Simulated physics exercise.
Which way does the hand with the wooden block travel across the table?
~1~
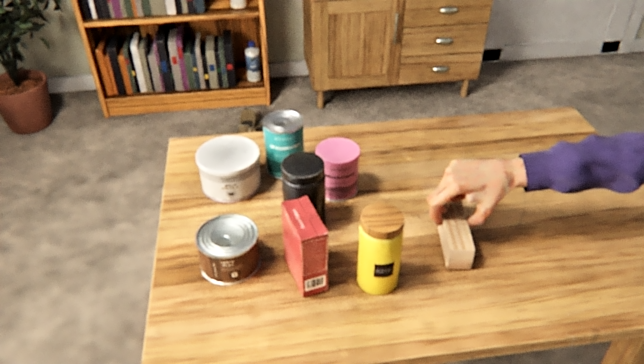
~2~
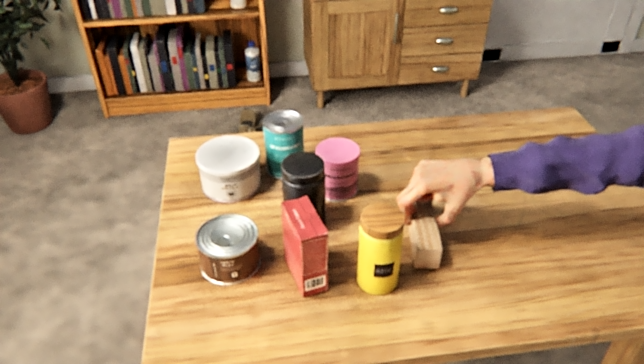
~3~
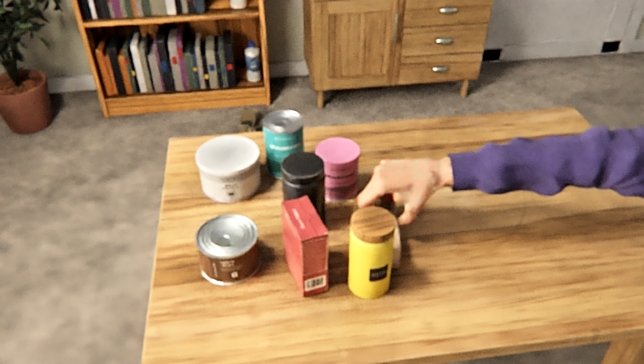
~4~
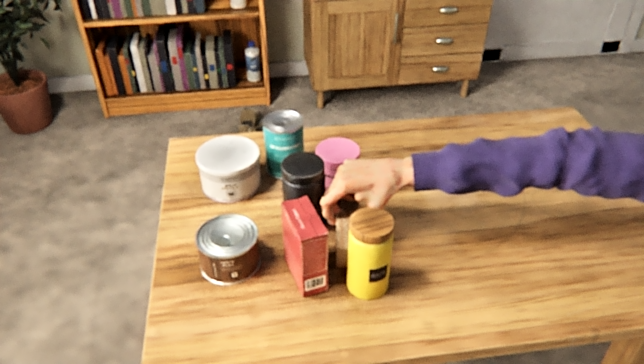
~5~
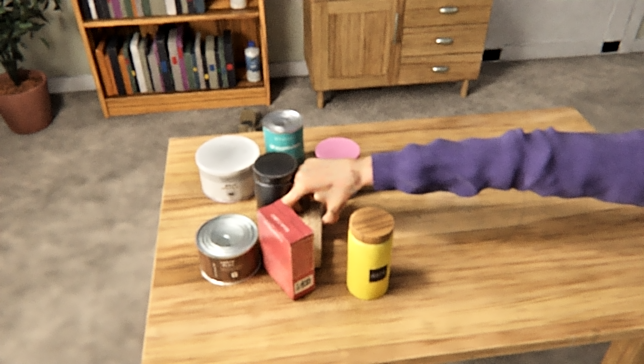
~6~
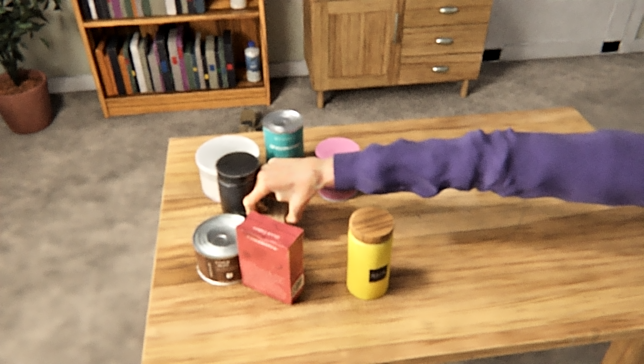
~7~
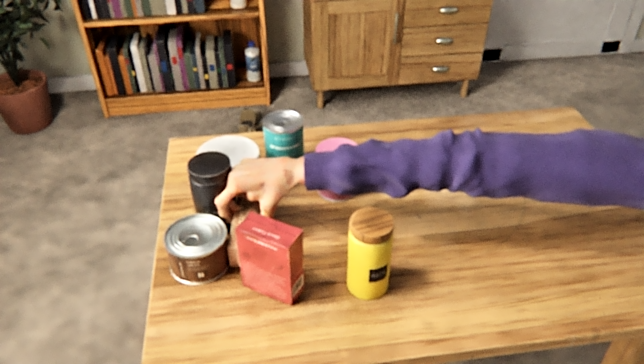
The hand and the block travel to the left across the table.
